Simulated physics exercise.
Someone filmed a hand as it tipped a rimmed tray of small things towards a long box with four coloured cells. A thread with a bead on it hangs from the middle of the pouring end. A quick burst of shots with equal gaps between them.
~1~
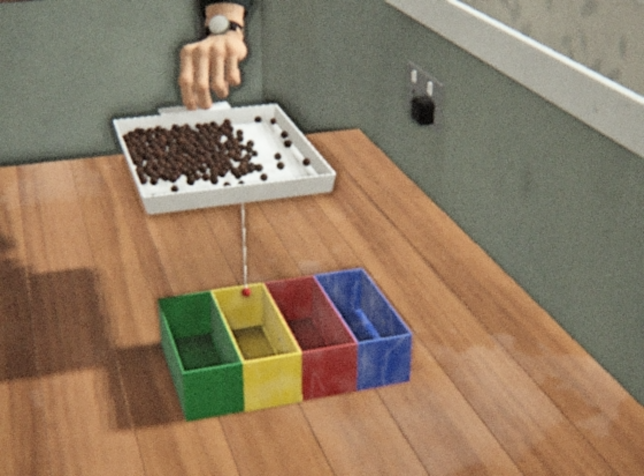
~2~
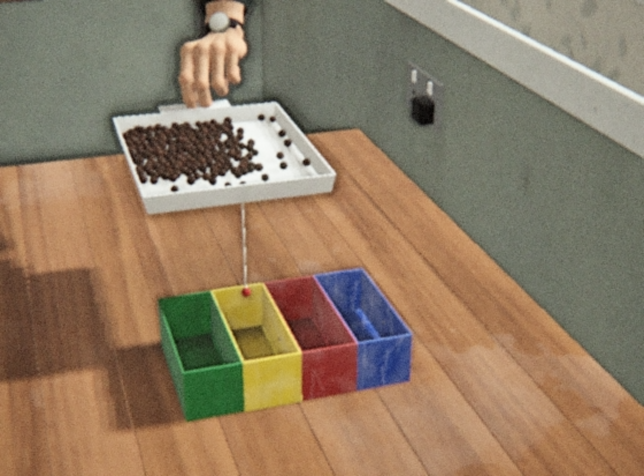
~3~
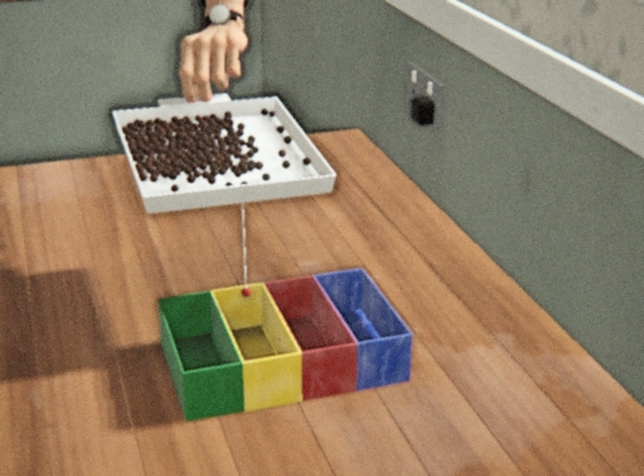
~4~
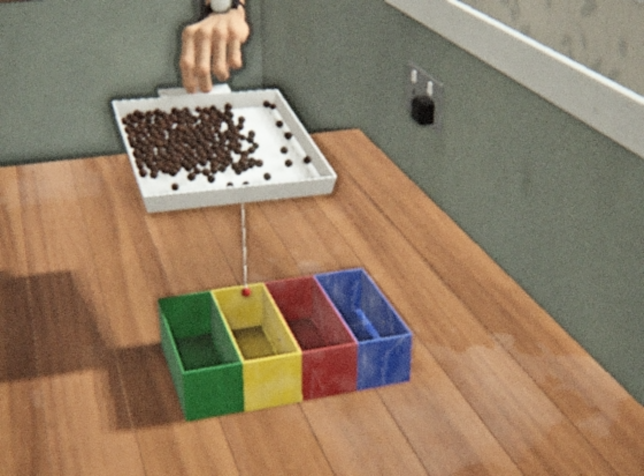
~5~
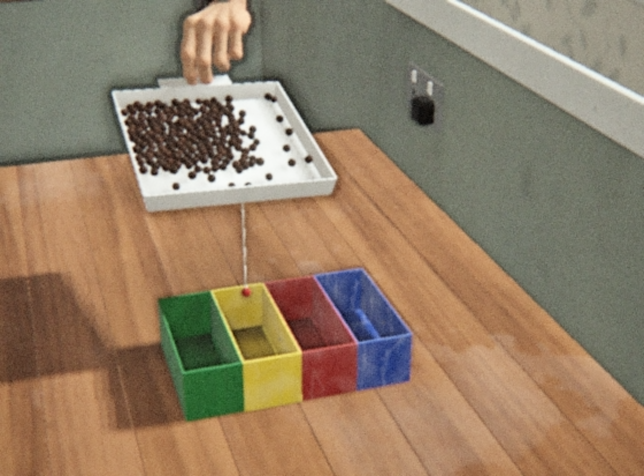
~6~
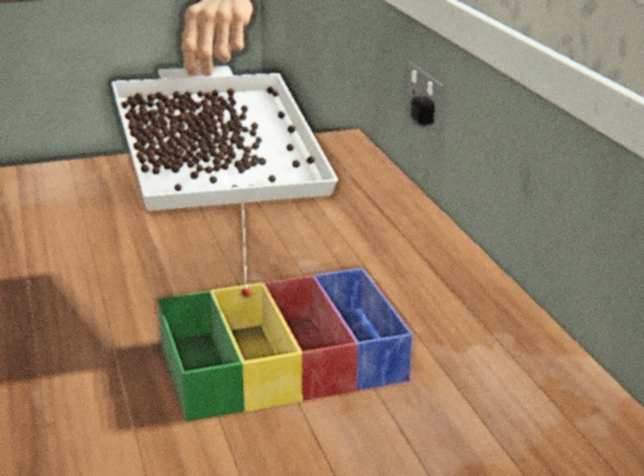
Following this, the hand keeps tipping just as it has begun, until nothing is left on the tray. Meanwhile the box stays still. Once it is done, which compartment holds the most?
The red compartment holds the most.
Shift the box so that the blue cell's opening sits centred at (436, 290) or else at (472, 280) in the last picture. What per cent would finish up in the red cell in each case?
First try: Roughly 0 per cent; second try: Roughly 0 per cent.
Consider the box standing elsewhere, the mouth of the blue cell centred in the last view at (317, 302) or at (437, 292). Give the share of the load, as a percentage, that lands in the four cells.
First case around 90 %, second case around 80 %.
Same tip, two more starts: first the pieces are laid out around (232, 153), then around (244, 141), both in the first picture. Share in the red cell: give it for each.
Try 1: 50 %; try 2: 50 %.
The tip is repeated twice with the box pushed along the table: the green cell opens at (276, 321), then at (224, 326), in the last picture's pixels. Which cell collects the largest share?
Run one gives the yellow one; run two gives the cell in red.
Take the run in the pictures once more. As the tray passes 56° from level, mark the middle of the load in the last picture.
The middle of the pieces shows up near (251, 166).
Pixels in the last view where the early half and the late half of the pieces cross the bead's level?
Earlier half at (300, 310), later half at (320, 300).
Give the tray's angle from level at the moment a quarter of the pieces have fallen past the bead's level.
It is at around 85 degrees by then.
Shortly afterwards, tray tipped steeply; all but a few on the tray; only a few in the green cell; only a few in the red cell; only a few in the blue cell; only a few falling or outside the box.
Next, tray tipped right over; a little on the tray; near a quarter in the red cell; near a quarter in the blue cell; near a quarter in the yellow cell; a little in the green cell; a little falling or outside the box.
Some moments later, tray tipped past a quarter turn; near half in the red cell; near a quarter in the blue cell; near a quarter in the yellow cell; a little in the green cell; only a few falling or outside the box.
In the end, tray tipped past a quarter turn; near half in the red cell; near a quarter in the blue cell; near a quarter in the yellow cell; a little in the green cell; only a few outside the box.
